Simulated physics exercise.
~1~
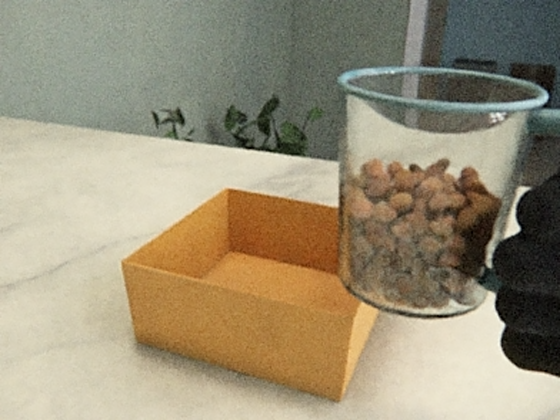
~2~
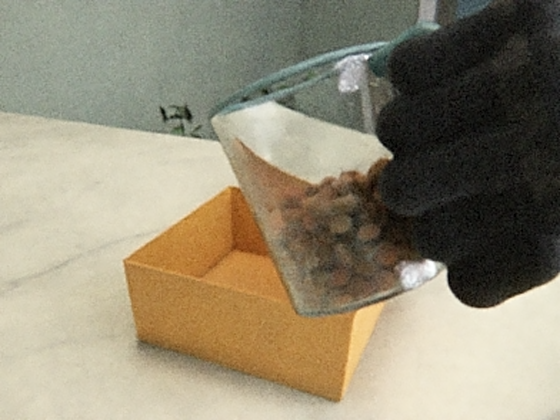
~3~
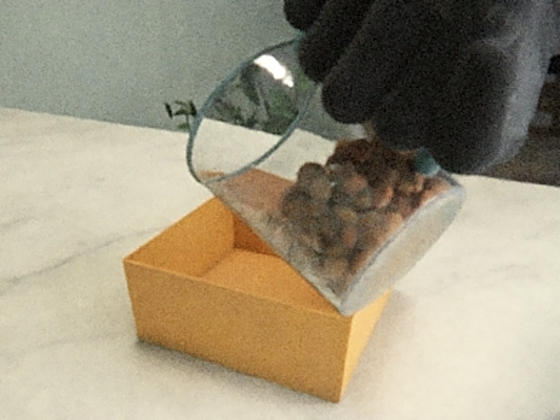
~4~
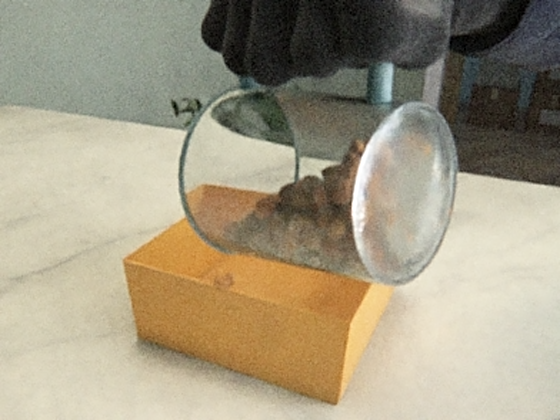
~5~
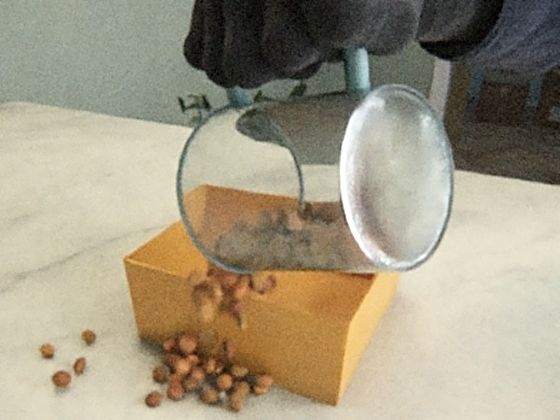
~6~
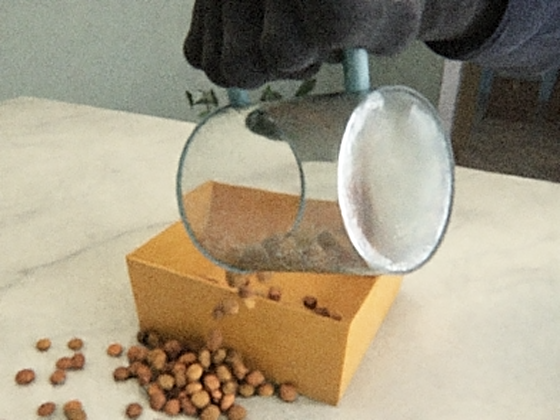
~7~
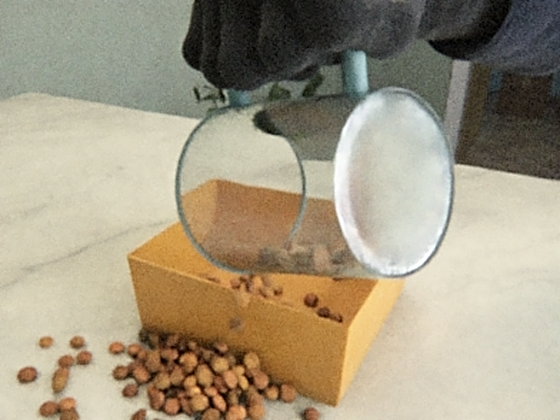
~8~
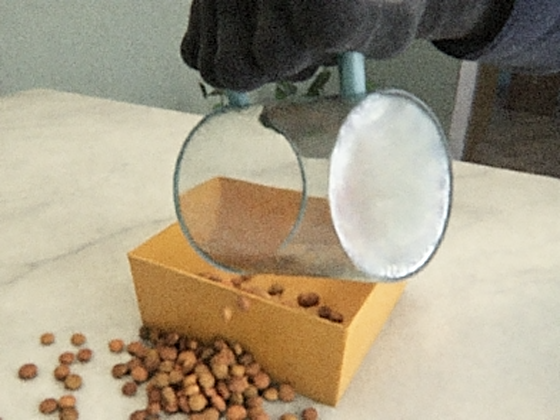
Black-gloved hand tilting a clear cup of brown kibble over an orange box, emptying it partly inside and partly onto the tabletop.
